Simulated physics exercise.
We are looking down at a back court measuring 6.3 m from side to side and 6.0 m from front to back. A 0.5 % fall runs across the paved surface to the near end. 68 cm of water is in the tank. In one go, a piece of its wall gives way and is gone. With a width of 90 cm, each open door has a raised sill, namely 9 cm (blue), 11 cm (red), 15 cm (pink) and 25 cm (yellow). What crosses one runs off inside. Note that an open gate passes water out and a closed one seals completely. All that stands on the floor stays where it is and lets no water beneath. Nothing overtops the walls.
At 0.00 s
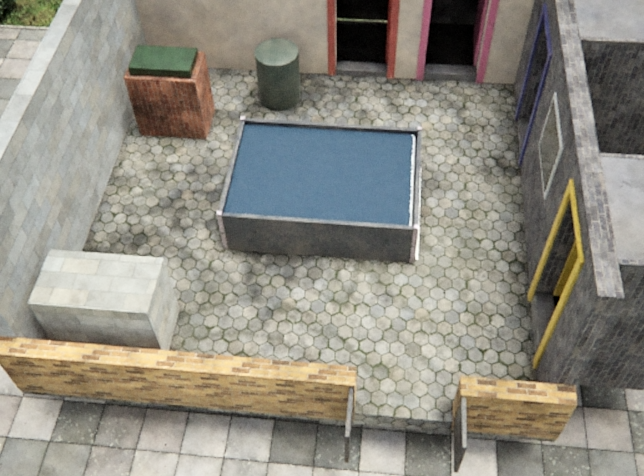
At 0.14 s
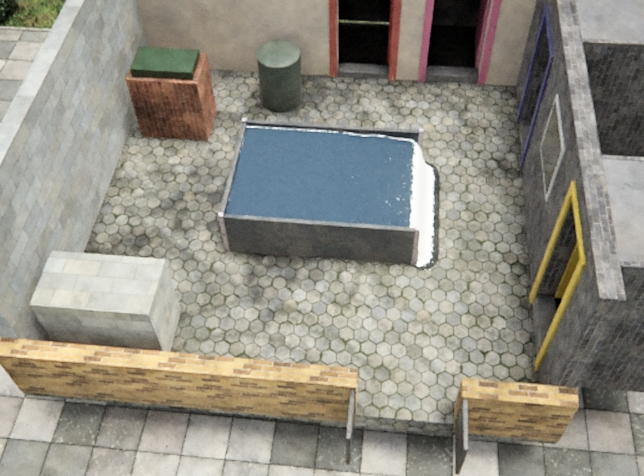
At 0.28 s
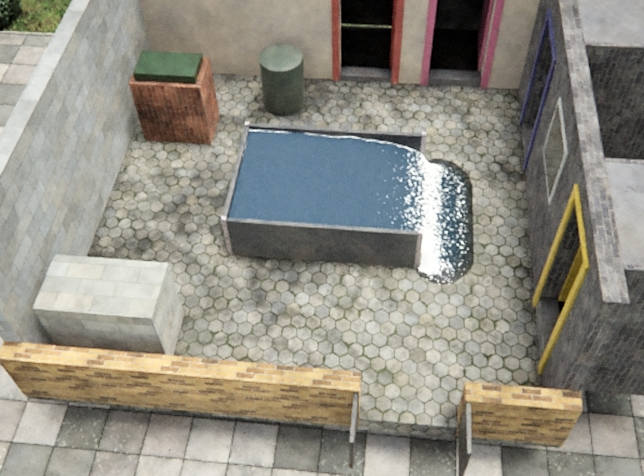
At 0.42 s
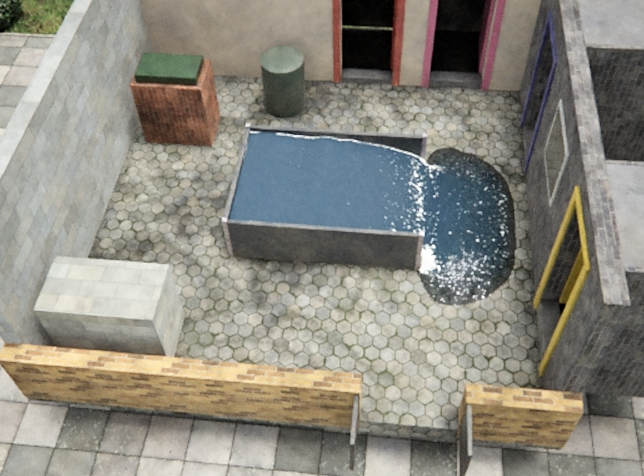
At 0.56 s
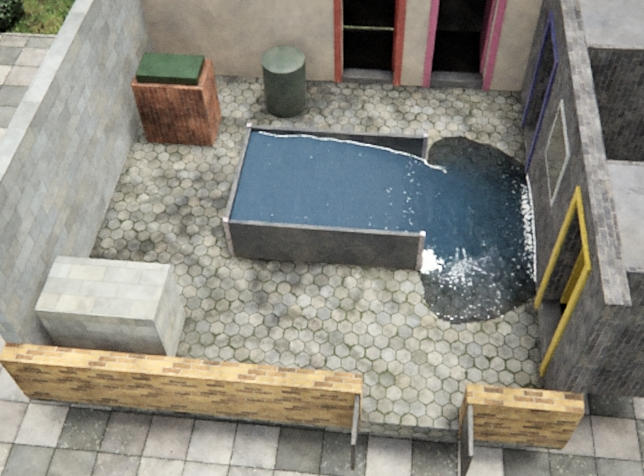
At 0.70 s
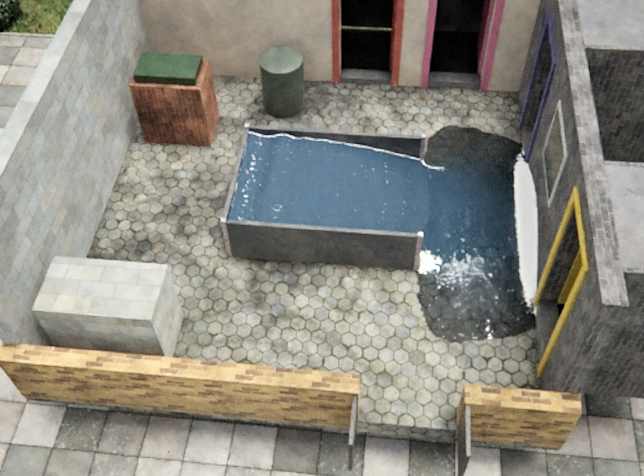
Blue water pours from the open right end of a low grey tank in a walled court paved with hexagonal stones, seen from above. A green-topped brick block and a green drum stand behind, a pale block sits front left, and red, pink, blue and yellow doorways line the back and right walls. White foam spills out first, then a dark sheet spreads rightward to the wall and toward the near side.
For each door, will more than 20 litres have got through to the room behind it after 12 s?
For the blue door I'd say above the limit. For the red door I'd say within the limit. For the pink door I'd say above the limit. For the yellow door I'd say within the limit.
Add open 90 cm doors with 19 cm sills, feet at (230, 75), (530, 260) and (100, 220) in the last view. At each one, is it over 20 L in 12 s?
Taking them in order, the first gets too little, the second enough and the third too little.
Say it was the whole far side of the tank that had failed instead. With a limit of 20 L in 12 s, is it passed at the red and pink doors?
Lab note: Vs limit, red door limit exceeded; pink door limit exceeded.
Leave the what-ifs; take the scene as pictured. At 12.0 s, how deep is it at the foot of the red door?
Depth: Approx. 7.0 cm.
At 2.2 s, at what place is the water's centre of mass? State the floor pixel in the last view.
Its balance point sits around (424, 224).
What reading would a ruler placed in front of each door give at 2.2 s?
Measured in centimetres, the blue door gives 21, the red door 0, the pink door 19 and the yellow door 22.
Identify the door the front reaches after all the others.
Last: Red.
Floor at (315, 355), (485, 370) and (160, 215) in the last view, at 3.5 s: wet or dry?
Well, the first is drenched, the next drenched, the last untouched by it.
After 1.4 s water covers 20 % of the floor and is deepest (48 cm) near (514, 223); blue door 20 cm at the sill, 12 L in, red door not reached, pink door not reached, yellow door 19 cm at the sill, 0 L in.
After 2.2 s water covers 30 % of the floor and is deepest (46 cm) near (541, 419); blue door 21 cm at the sill, 54 L in, red door not reached, pink door 19 cm at the sill, 0 L in, yellow door 22 cm at the sill, 0 L in.
After 3.5 s water covers 55 % of the floor and is deepest (34 cm) near (541, 419); blue door 16 cm at the sill, 108 L in, red door 9 cm at the sill, 0 L in, pink door 24 cm at the sill, 41 L in, yellow door 16 cm at the sill, 0 L in.
After 7.0 s water covers 95 % of the floor and is deepest (17 cm) near (57, 374); blue door 10 cm at the sill, 144 L in, red door 6 cm at the sill, 0 L in, pink door 9 cm at the sill, 75 L in, yellow door 10 cm at the sill, 1 L in.
After 12.0 s water covers 100 % of the floor and is deepest (14 cm) near (98, 378); blue door 5 cm at the sill, 146 L in, red door 7 cm at the sill, 0 L in, pink door 5 cm at the sill, 75 L in, yellow door 6 cm at the sill, 1 L in.
